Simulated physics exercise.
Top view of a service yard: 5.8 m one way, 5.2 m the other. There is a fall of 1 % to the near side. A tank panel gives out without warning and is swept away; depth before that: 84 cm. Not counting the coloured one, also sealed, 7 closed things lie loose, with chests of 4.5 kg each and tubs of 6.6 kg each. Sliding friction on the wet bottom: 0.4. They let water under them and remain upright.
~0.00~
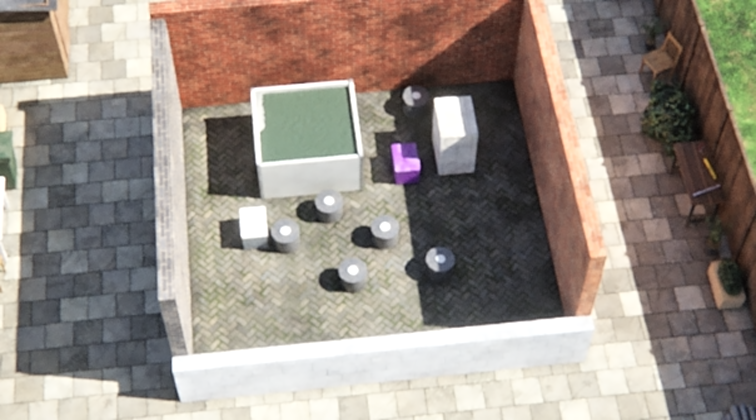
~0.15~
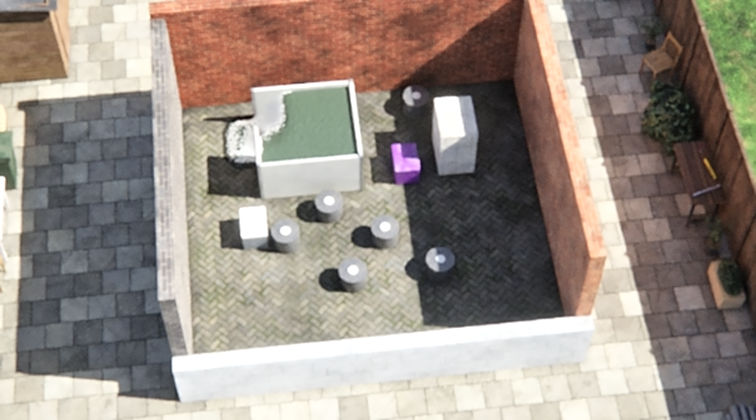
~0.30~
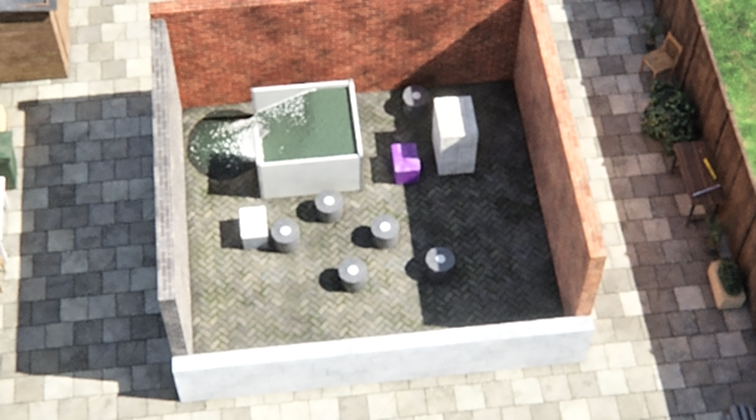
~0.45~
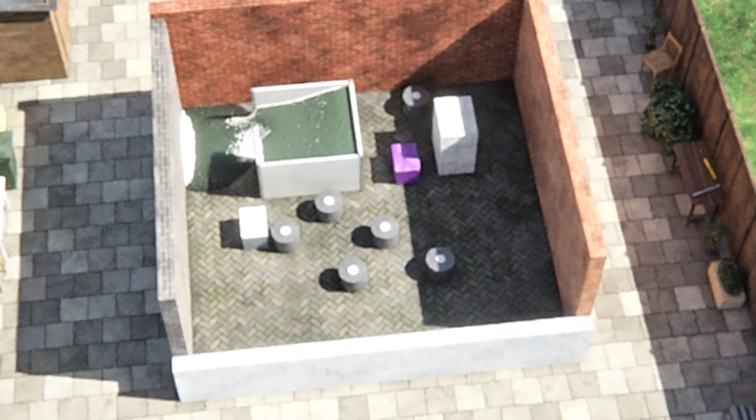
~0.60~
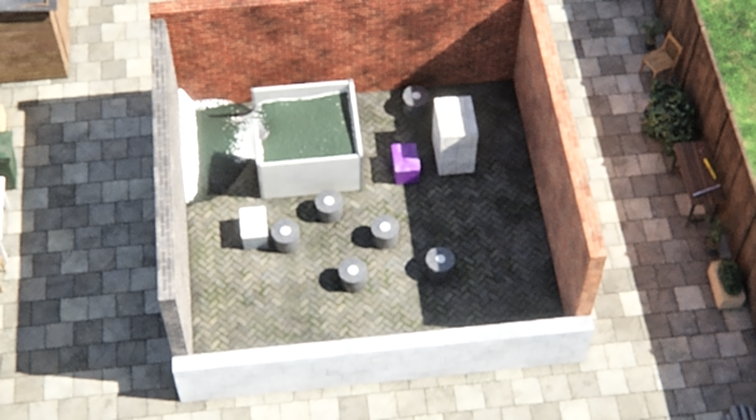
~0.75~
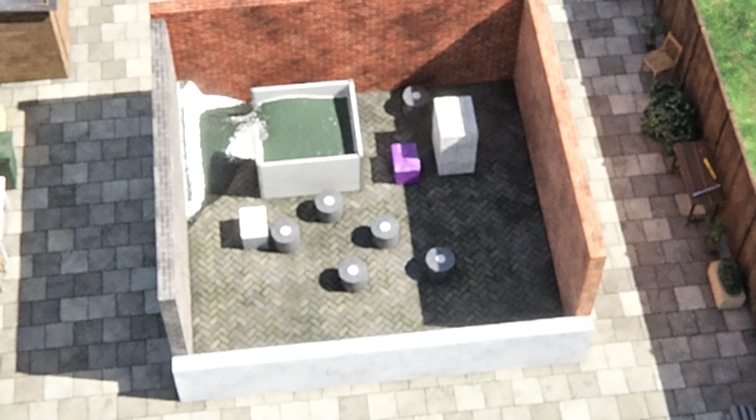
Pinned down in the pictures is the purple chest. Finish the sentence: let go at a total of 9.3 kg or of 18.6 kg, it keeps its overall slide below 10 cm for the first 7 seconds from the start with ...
It does so with the lighter total as well.
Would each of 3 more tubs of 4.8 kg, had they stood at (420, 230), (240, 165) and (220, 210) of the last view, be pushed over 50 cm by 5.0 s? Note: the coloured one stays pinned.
Results, in sequence: Not exceeded / exceeded / exceeded.
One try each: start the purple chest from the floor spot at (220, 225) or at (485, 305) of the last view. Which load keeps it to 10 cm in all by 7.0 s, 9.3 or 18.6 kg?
Order kept: Both picks fail, both picks fail.
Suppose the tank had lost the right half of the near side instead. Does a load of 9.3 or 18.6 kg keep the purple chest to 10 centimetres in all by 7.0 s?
Well, in that case only the heavy one does.
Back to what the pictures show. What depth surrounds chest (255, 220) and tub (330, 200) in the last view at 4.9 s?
First about 3 cm, second about 1 cm.
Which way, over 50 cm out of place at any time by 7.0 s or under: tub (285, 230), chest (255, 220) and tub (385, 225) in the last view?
Order as listed: Above threshold / above threshold / below threshold.
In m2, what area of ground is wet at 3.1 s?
About 17 m2.
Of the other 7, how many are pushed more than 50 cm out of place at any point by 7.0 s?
Count: 4.
After 1.4 s the purple chest would be 0 cm from its start with 9.3 kg and 0 cm from its start with 18.6 kg; 0 cm of water round it then.
After 3.1 s the purple chest would be 0 cm from its start with 9.3 kg and 0 cm from its start with 18.6 kg; 0 cm of water round it then.
After 4.9 s the purple chest would be 0 cm from its start with 9.3 kg and 0 cm from its start with 18.6 kg; 1 cm of water round it then.
After 7.0 s the purple chest would be 0 cm from its start with 9.3 kg and 0 cm from its start with 18.6 kg; 2 cm of water round it then.
